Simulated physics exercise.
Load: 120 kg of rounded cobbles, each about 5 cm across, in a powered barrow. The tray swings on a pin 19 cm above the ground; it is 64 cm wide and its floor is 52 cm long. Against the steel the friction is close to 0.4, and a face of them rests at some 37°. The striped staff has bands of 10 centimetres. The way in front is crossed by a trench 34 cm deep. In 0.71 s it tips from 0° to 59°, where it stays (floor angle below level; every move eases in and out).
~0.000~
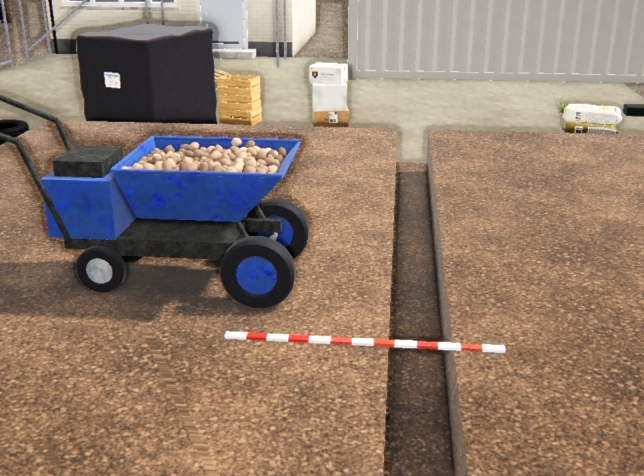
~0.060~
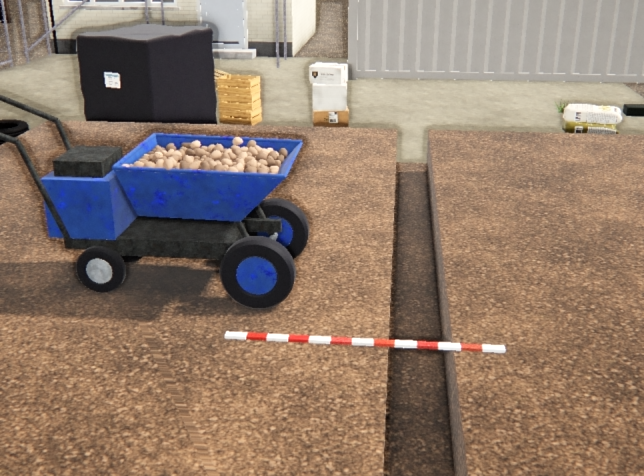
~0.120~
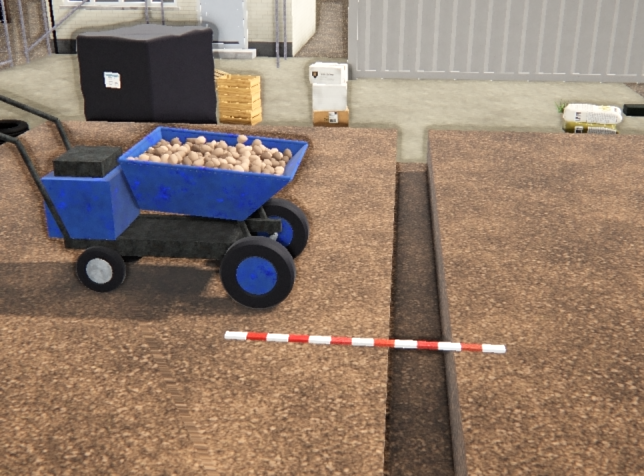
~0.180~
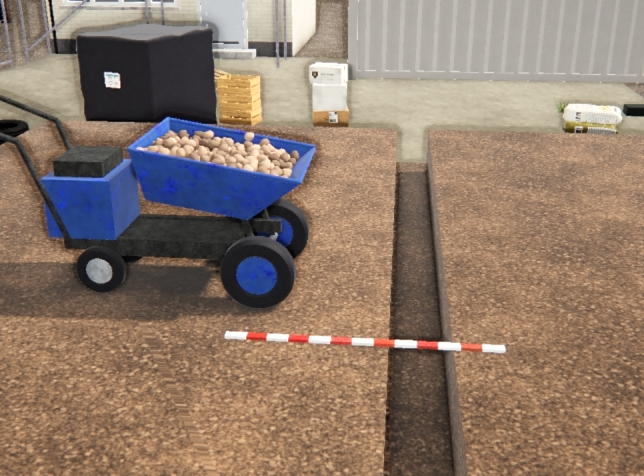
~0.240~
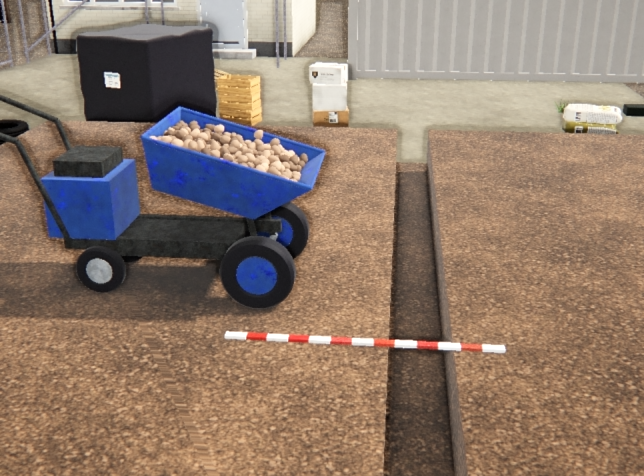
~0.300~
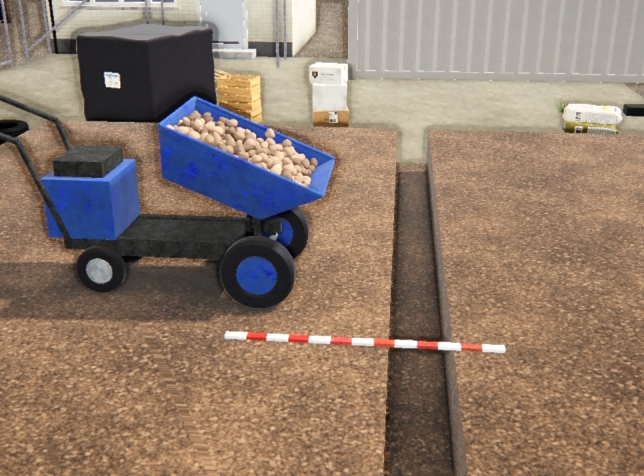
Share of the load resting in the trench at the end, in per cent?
75 per cent.
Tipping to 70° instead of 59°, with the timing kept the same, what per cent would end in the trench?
Some 85 in a hundred, I'd say.
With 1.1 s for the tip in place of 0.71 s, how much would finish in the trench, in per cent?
With that change, it comes to around 80 per cent.
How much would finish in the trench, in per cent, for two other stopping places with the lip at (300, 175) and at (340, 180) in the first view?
70 and 40 %.
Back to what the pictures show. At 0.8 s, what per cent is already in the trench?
Around 10 per cent of it.
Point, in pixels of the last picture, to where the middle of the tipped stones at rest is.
Near (416, 330).
After 0.5 s the floor is at 50°; 100 % in the tray; the foremost stones are at (345, 206).
After 0.8 s the floor is at 59°; 82 % in the tray, 8 % short of the trench, 9 % in the trench; the foremost stones are at (417, 269).
After 1.2 s the floor is at 59°; 36 % in the tray, 7 % short of the trench, 48 % in the trench, 9 % past the trench; the foremost stones are at (510, 295).
After 3.1 s the floor is at 59°; 5 % in the tray, 11 % short of the trench, 75 % in the trench, 9 % past the trench; the foremost stones are at (635, 305).
